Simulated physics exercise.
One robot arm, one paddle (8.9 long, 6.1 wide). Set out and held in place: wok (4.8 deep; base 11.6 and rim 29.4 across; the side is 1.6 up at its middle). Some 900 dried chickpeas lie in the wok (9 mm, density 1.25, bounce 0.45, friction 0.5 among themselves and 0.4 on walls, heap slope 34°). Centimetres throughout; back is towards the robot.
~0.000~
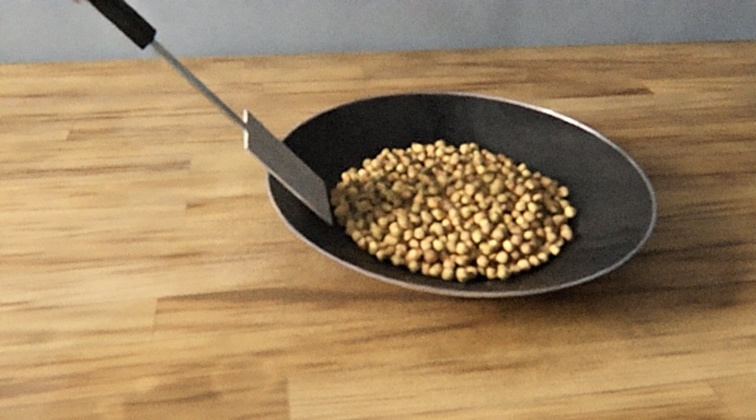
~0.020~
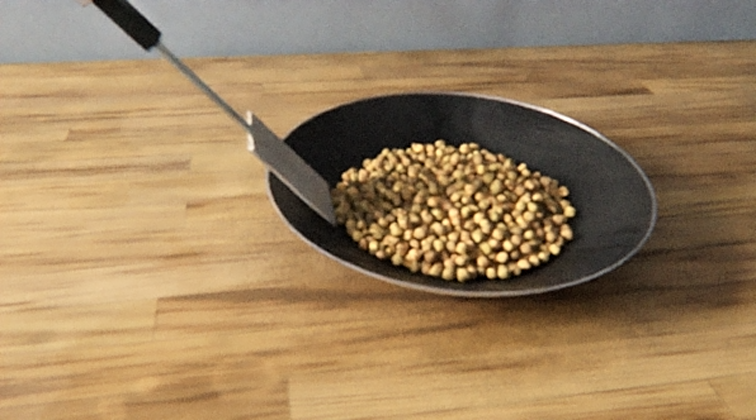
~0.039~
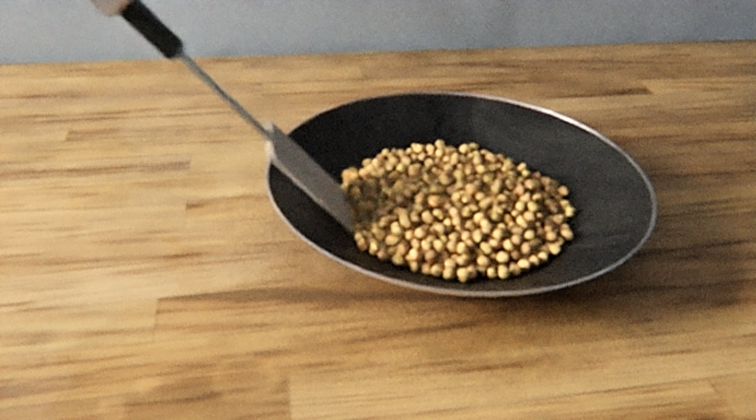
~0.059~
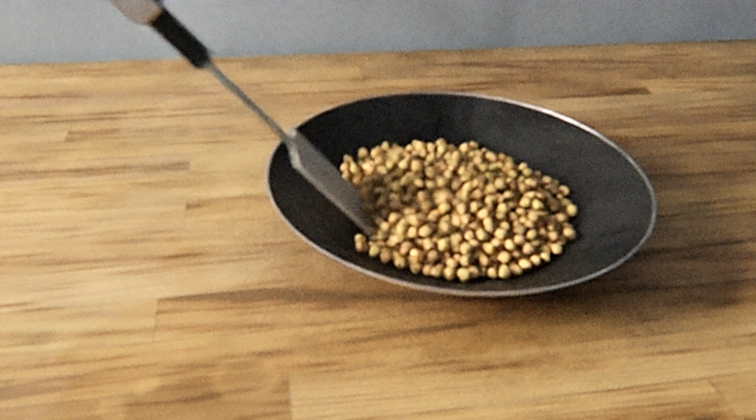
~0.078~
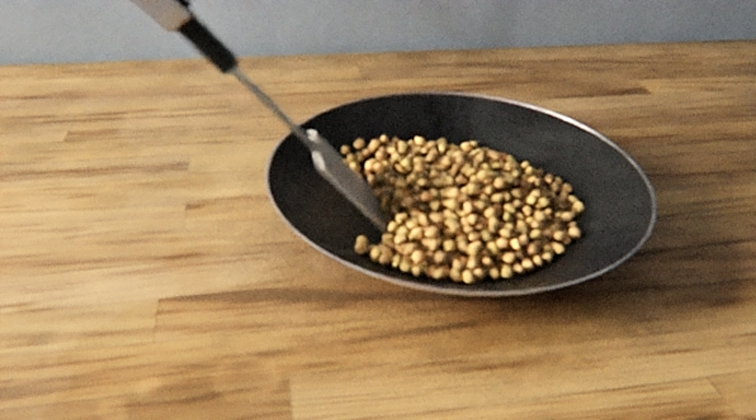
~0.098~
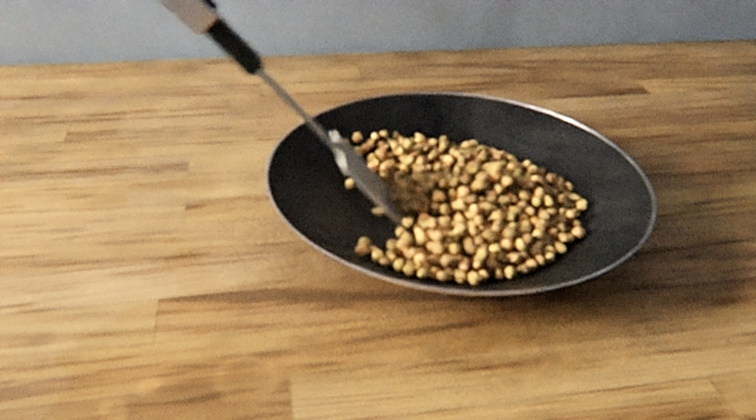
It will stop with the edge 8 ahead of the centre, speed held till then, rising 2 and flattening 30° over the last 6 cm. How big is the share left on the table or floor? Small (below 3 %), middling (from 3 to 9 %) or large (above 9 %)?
Answer: Middling; from 3 to 9 % of the dried chickpeas finish on the table or floor.
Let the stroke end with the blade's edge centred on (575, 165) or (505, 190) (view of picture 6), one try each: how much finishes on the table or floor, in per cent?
About 15 and 0 per cent.
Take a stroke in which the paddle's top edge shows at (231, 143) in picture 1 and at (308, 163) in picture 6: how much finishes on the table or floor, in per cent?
About 0 per cent.
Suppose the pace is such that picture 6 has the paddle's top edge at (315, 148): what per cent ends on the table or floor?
About 0 per cent.
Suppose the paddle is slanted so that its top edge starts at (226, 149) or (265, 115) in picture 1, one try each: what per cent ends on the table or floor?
About 0 and 5 per cent.
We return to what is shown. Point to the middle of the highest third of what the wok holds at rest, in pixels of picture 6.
Near (566, 175).
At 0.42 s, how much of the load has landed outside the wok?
Some 4 per cent.
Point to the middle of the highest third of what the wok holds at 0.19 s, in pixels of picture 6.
At about (529, 181).
By 0.15 s, sloping 50°, highest piece 5 above the table; 900 in the wok.
By 0.19 s, sloping 38°, highest piece 5 above the table; 900 in the wok.
By 0.42 s, sloping 20°, highest piece 6 above the table; 862 in the wok, 36 on the table or floor, 2 on the blade or in flight.
By 1.47 s, sloping 20°, highest piece 6 above the table; 860 in the wok, 40 on the table or floor.
Final count, 860 in the wok, 40 on the table or floor. That is 4 % on the table or floor.
